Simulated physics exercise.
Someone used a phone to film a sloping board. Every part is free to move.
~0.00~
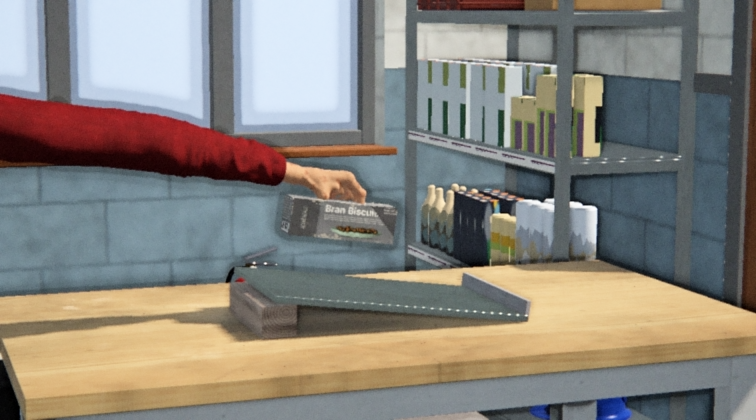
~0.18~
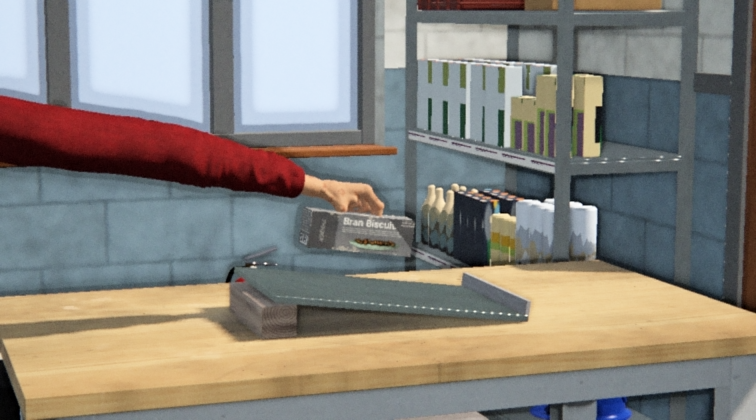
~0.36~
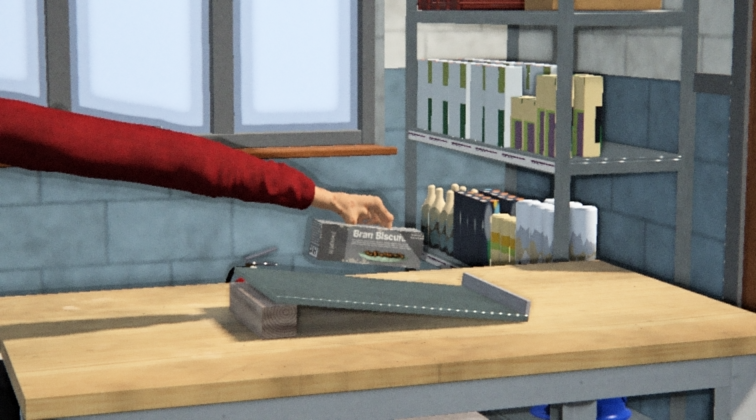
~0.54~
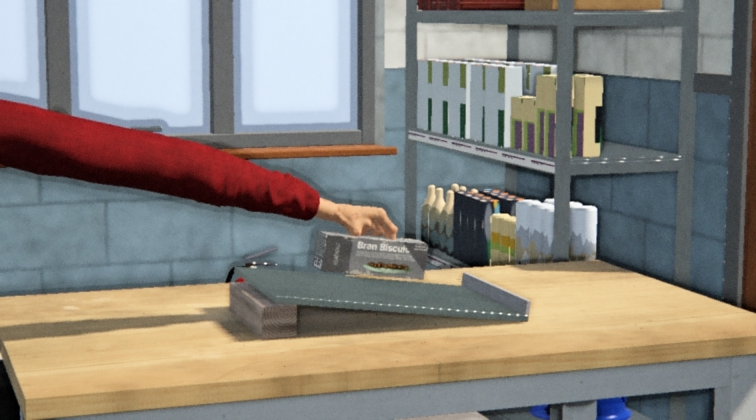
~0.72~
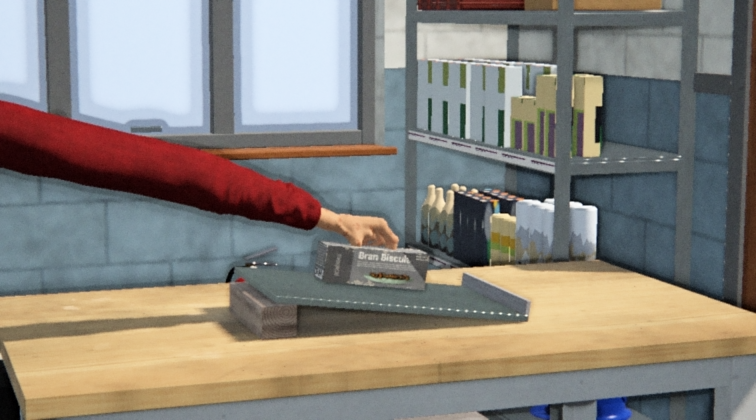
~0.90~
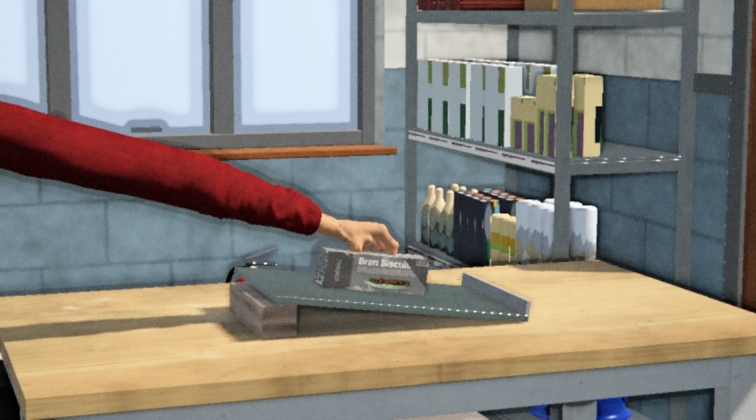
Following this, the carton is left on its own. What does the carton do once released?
The carton keeps still.
By 1.10 s, all is still.
By 1.30 s, grey carton resting near (372, 271).
When it is over (1.9 s), it is as before. End places, in pixels of the last picture, grey carton near (372, 271). The grey carton remains at rest.
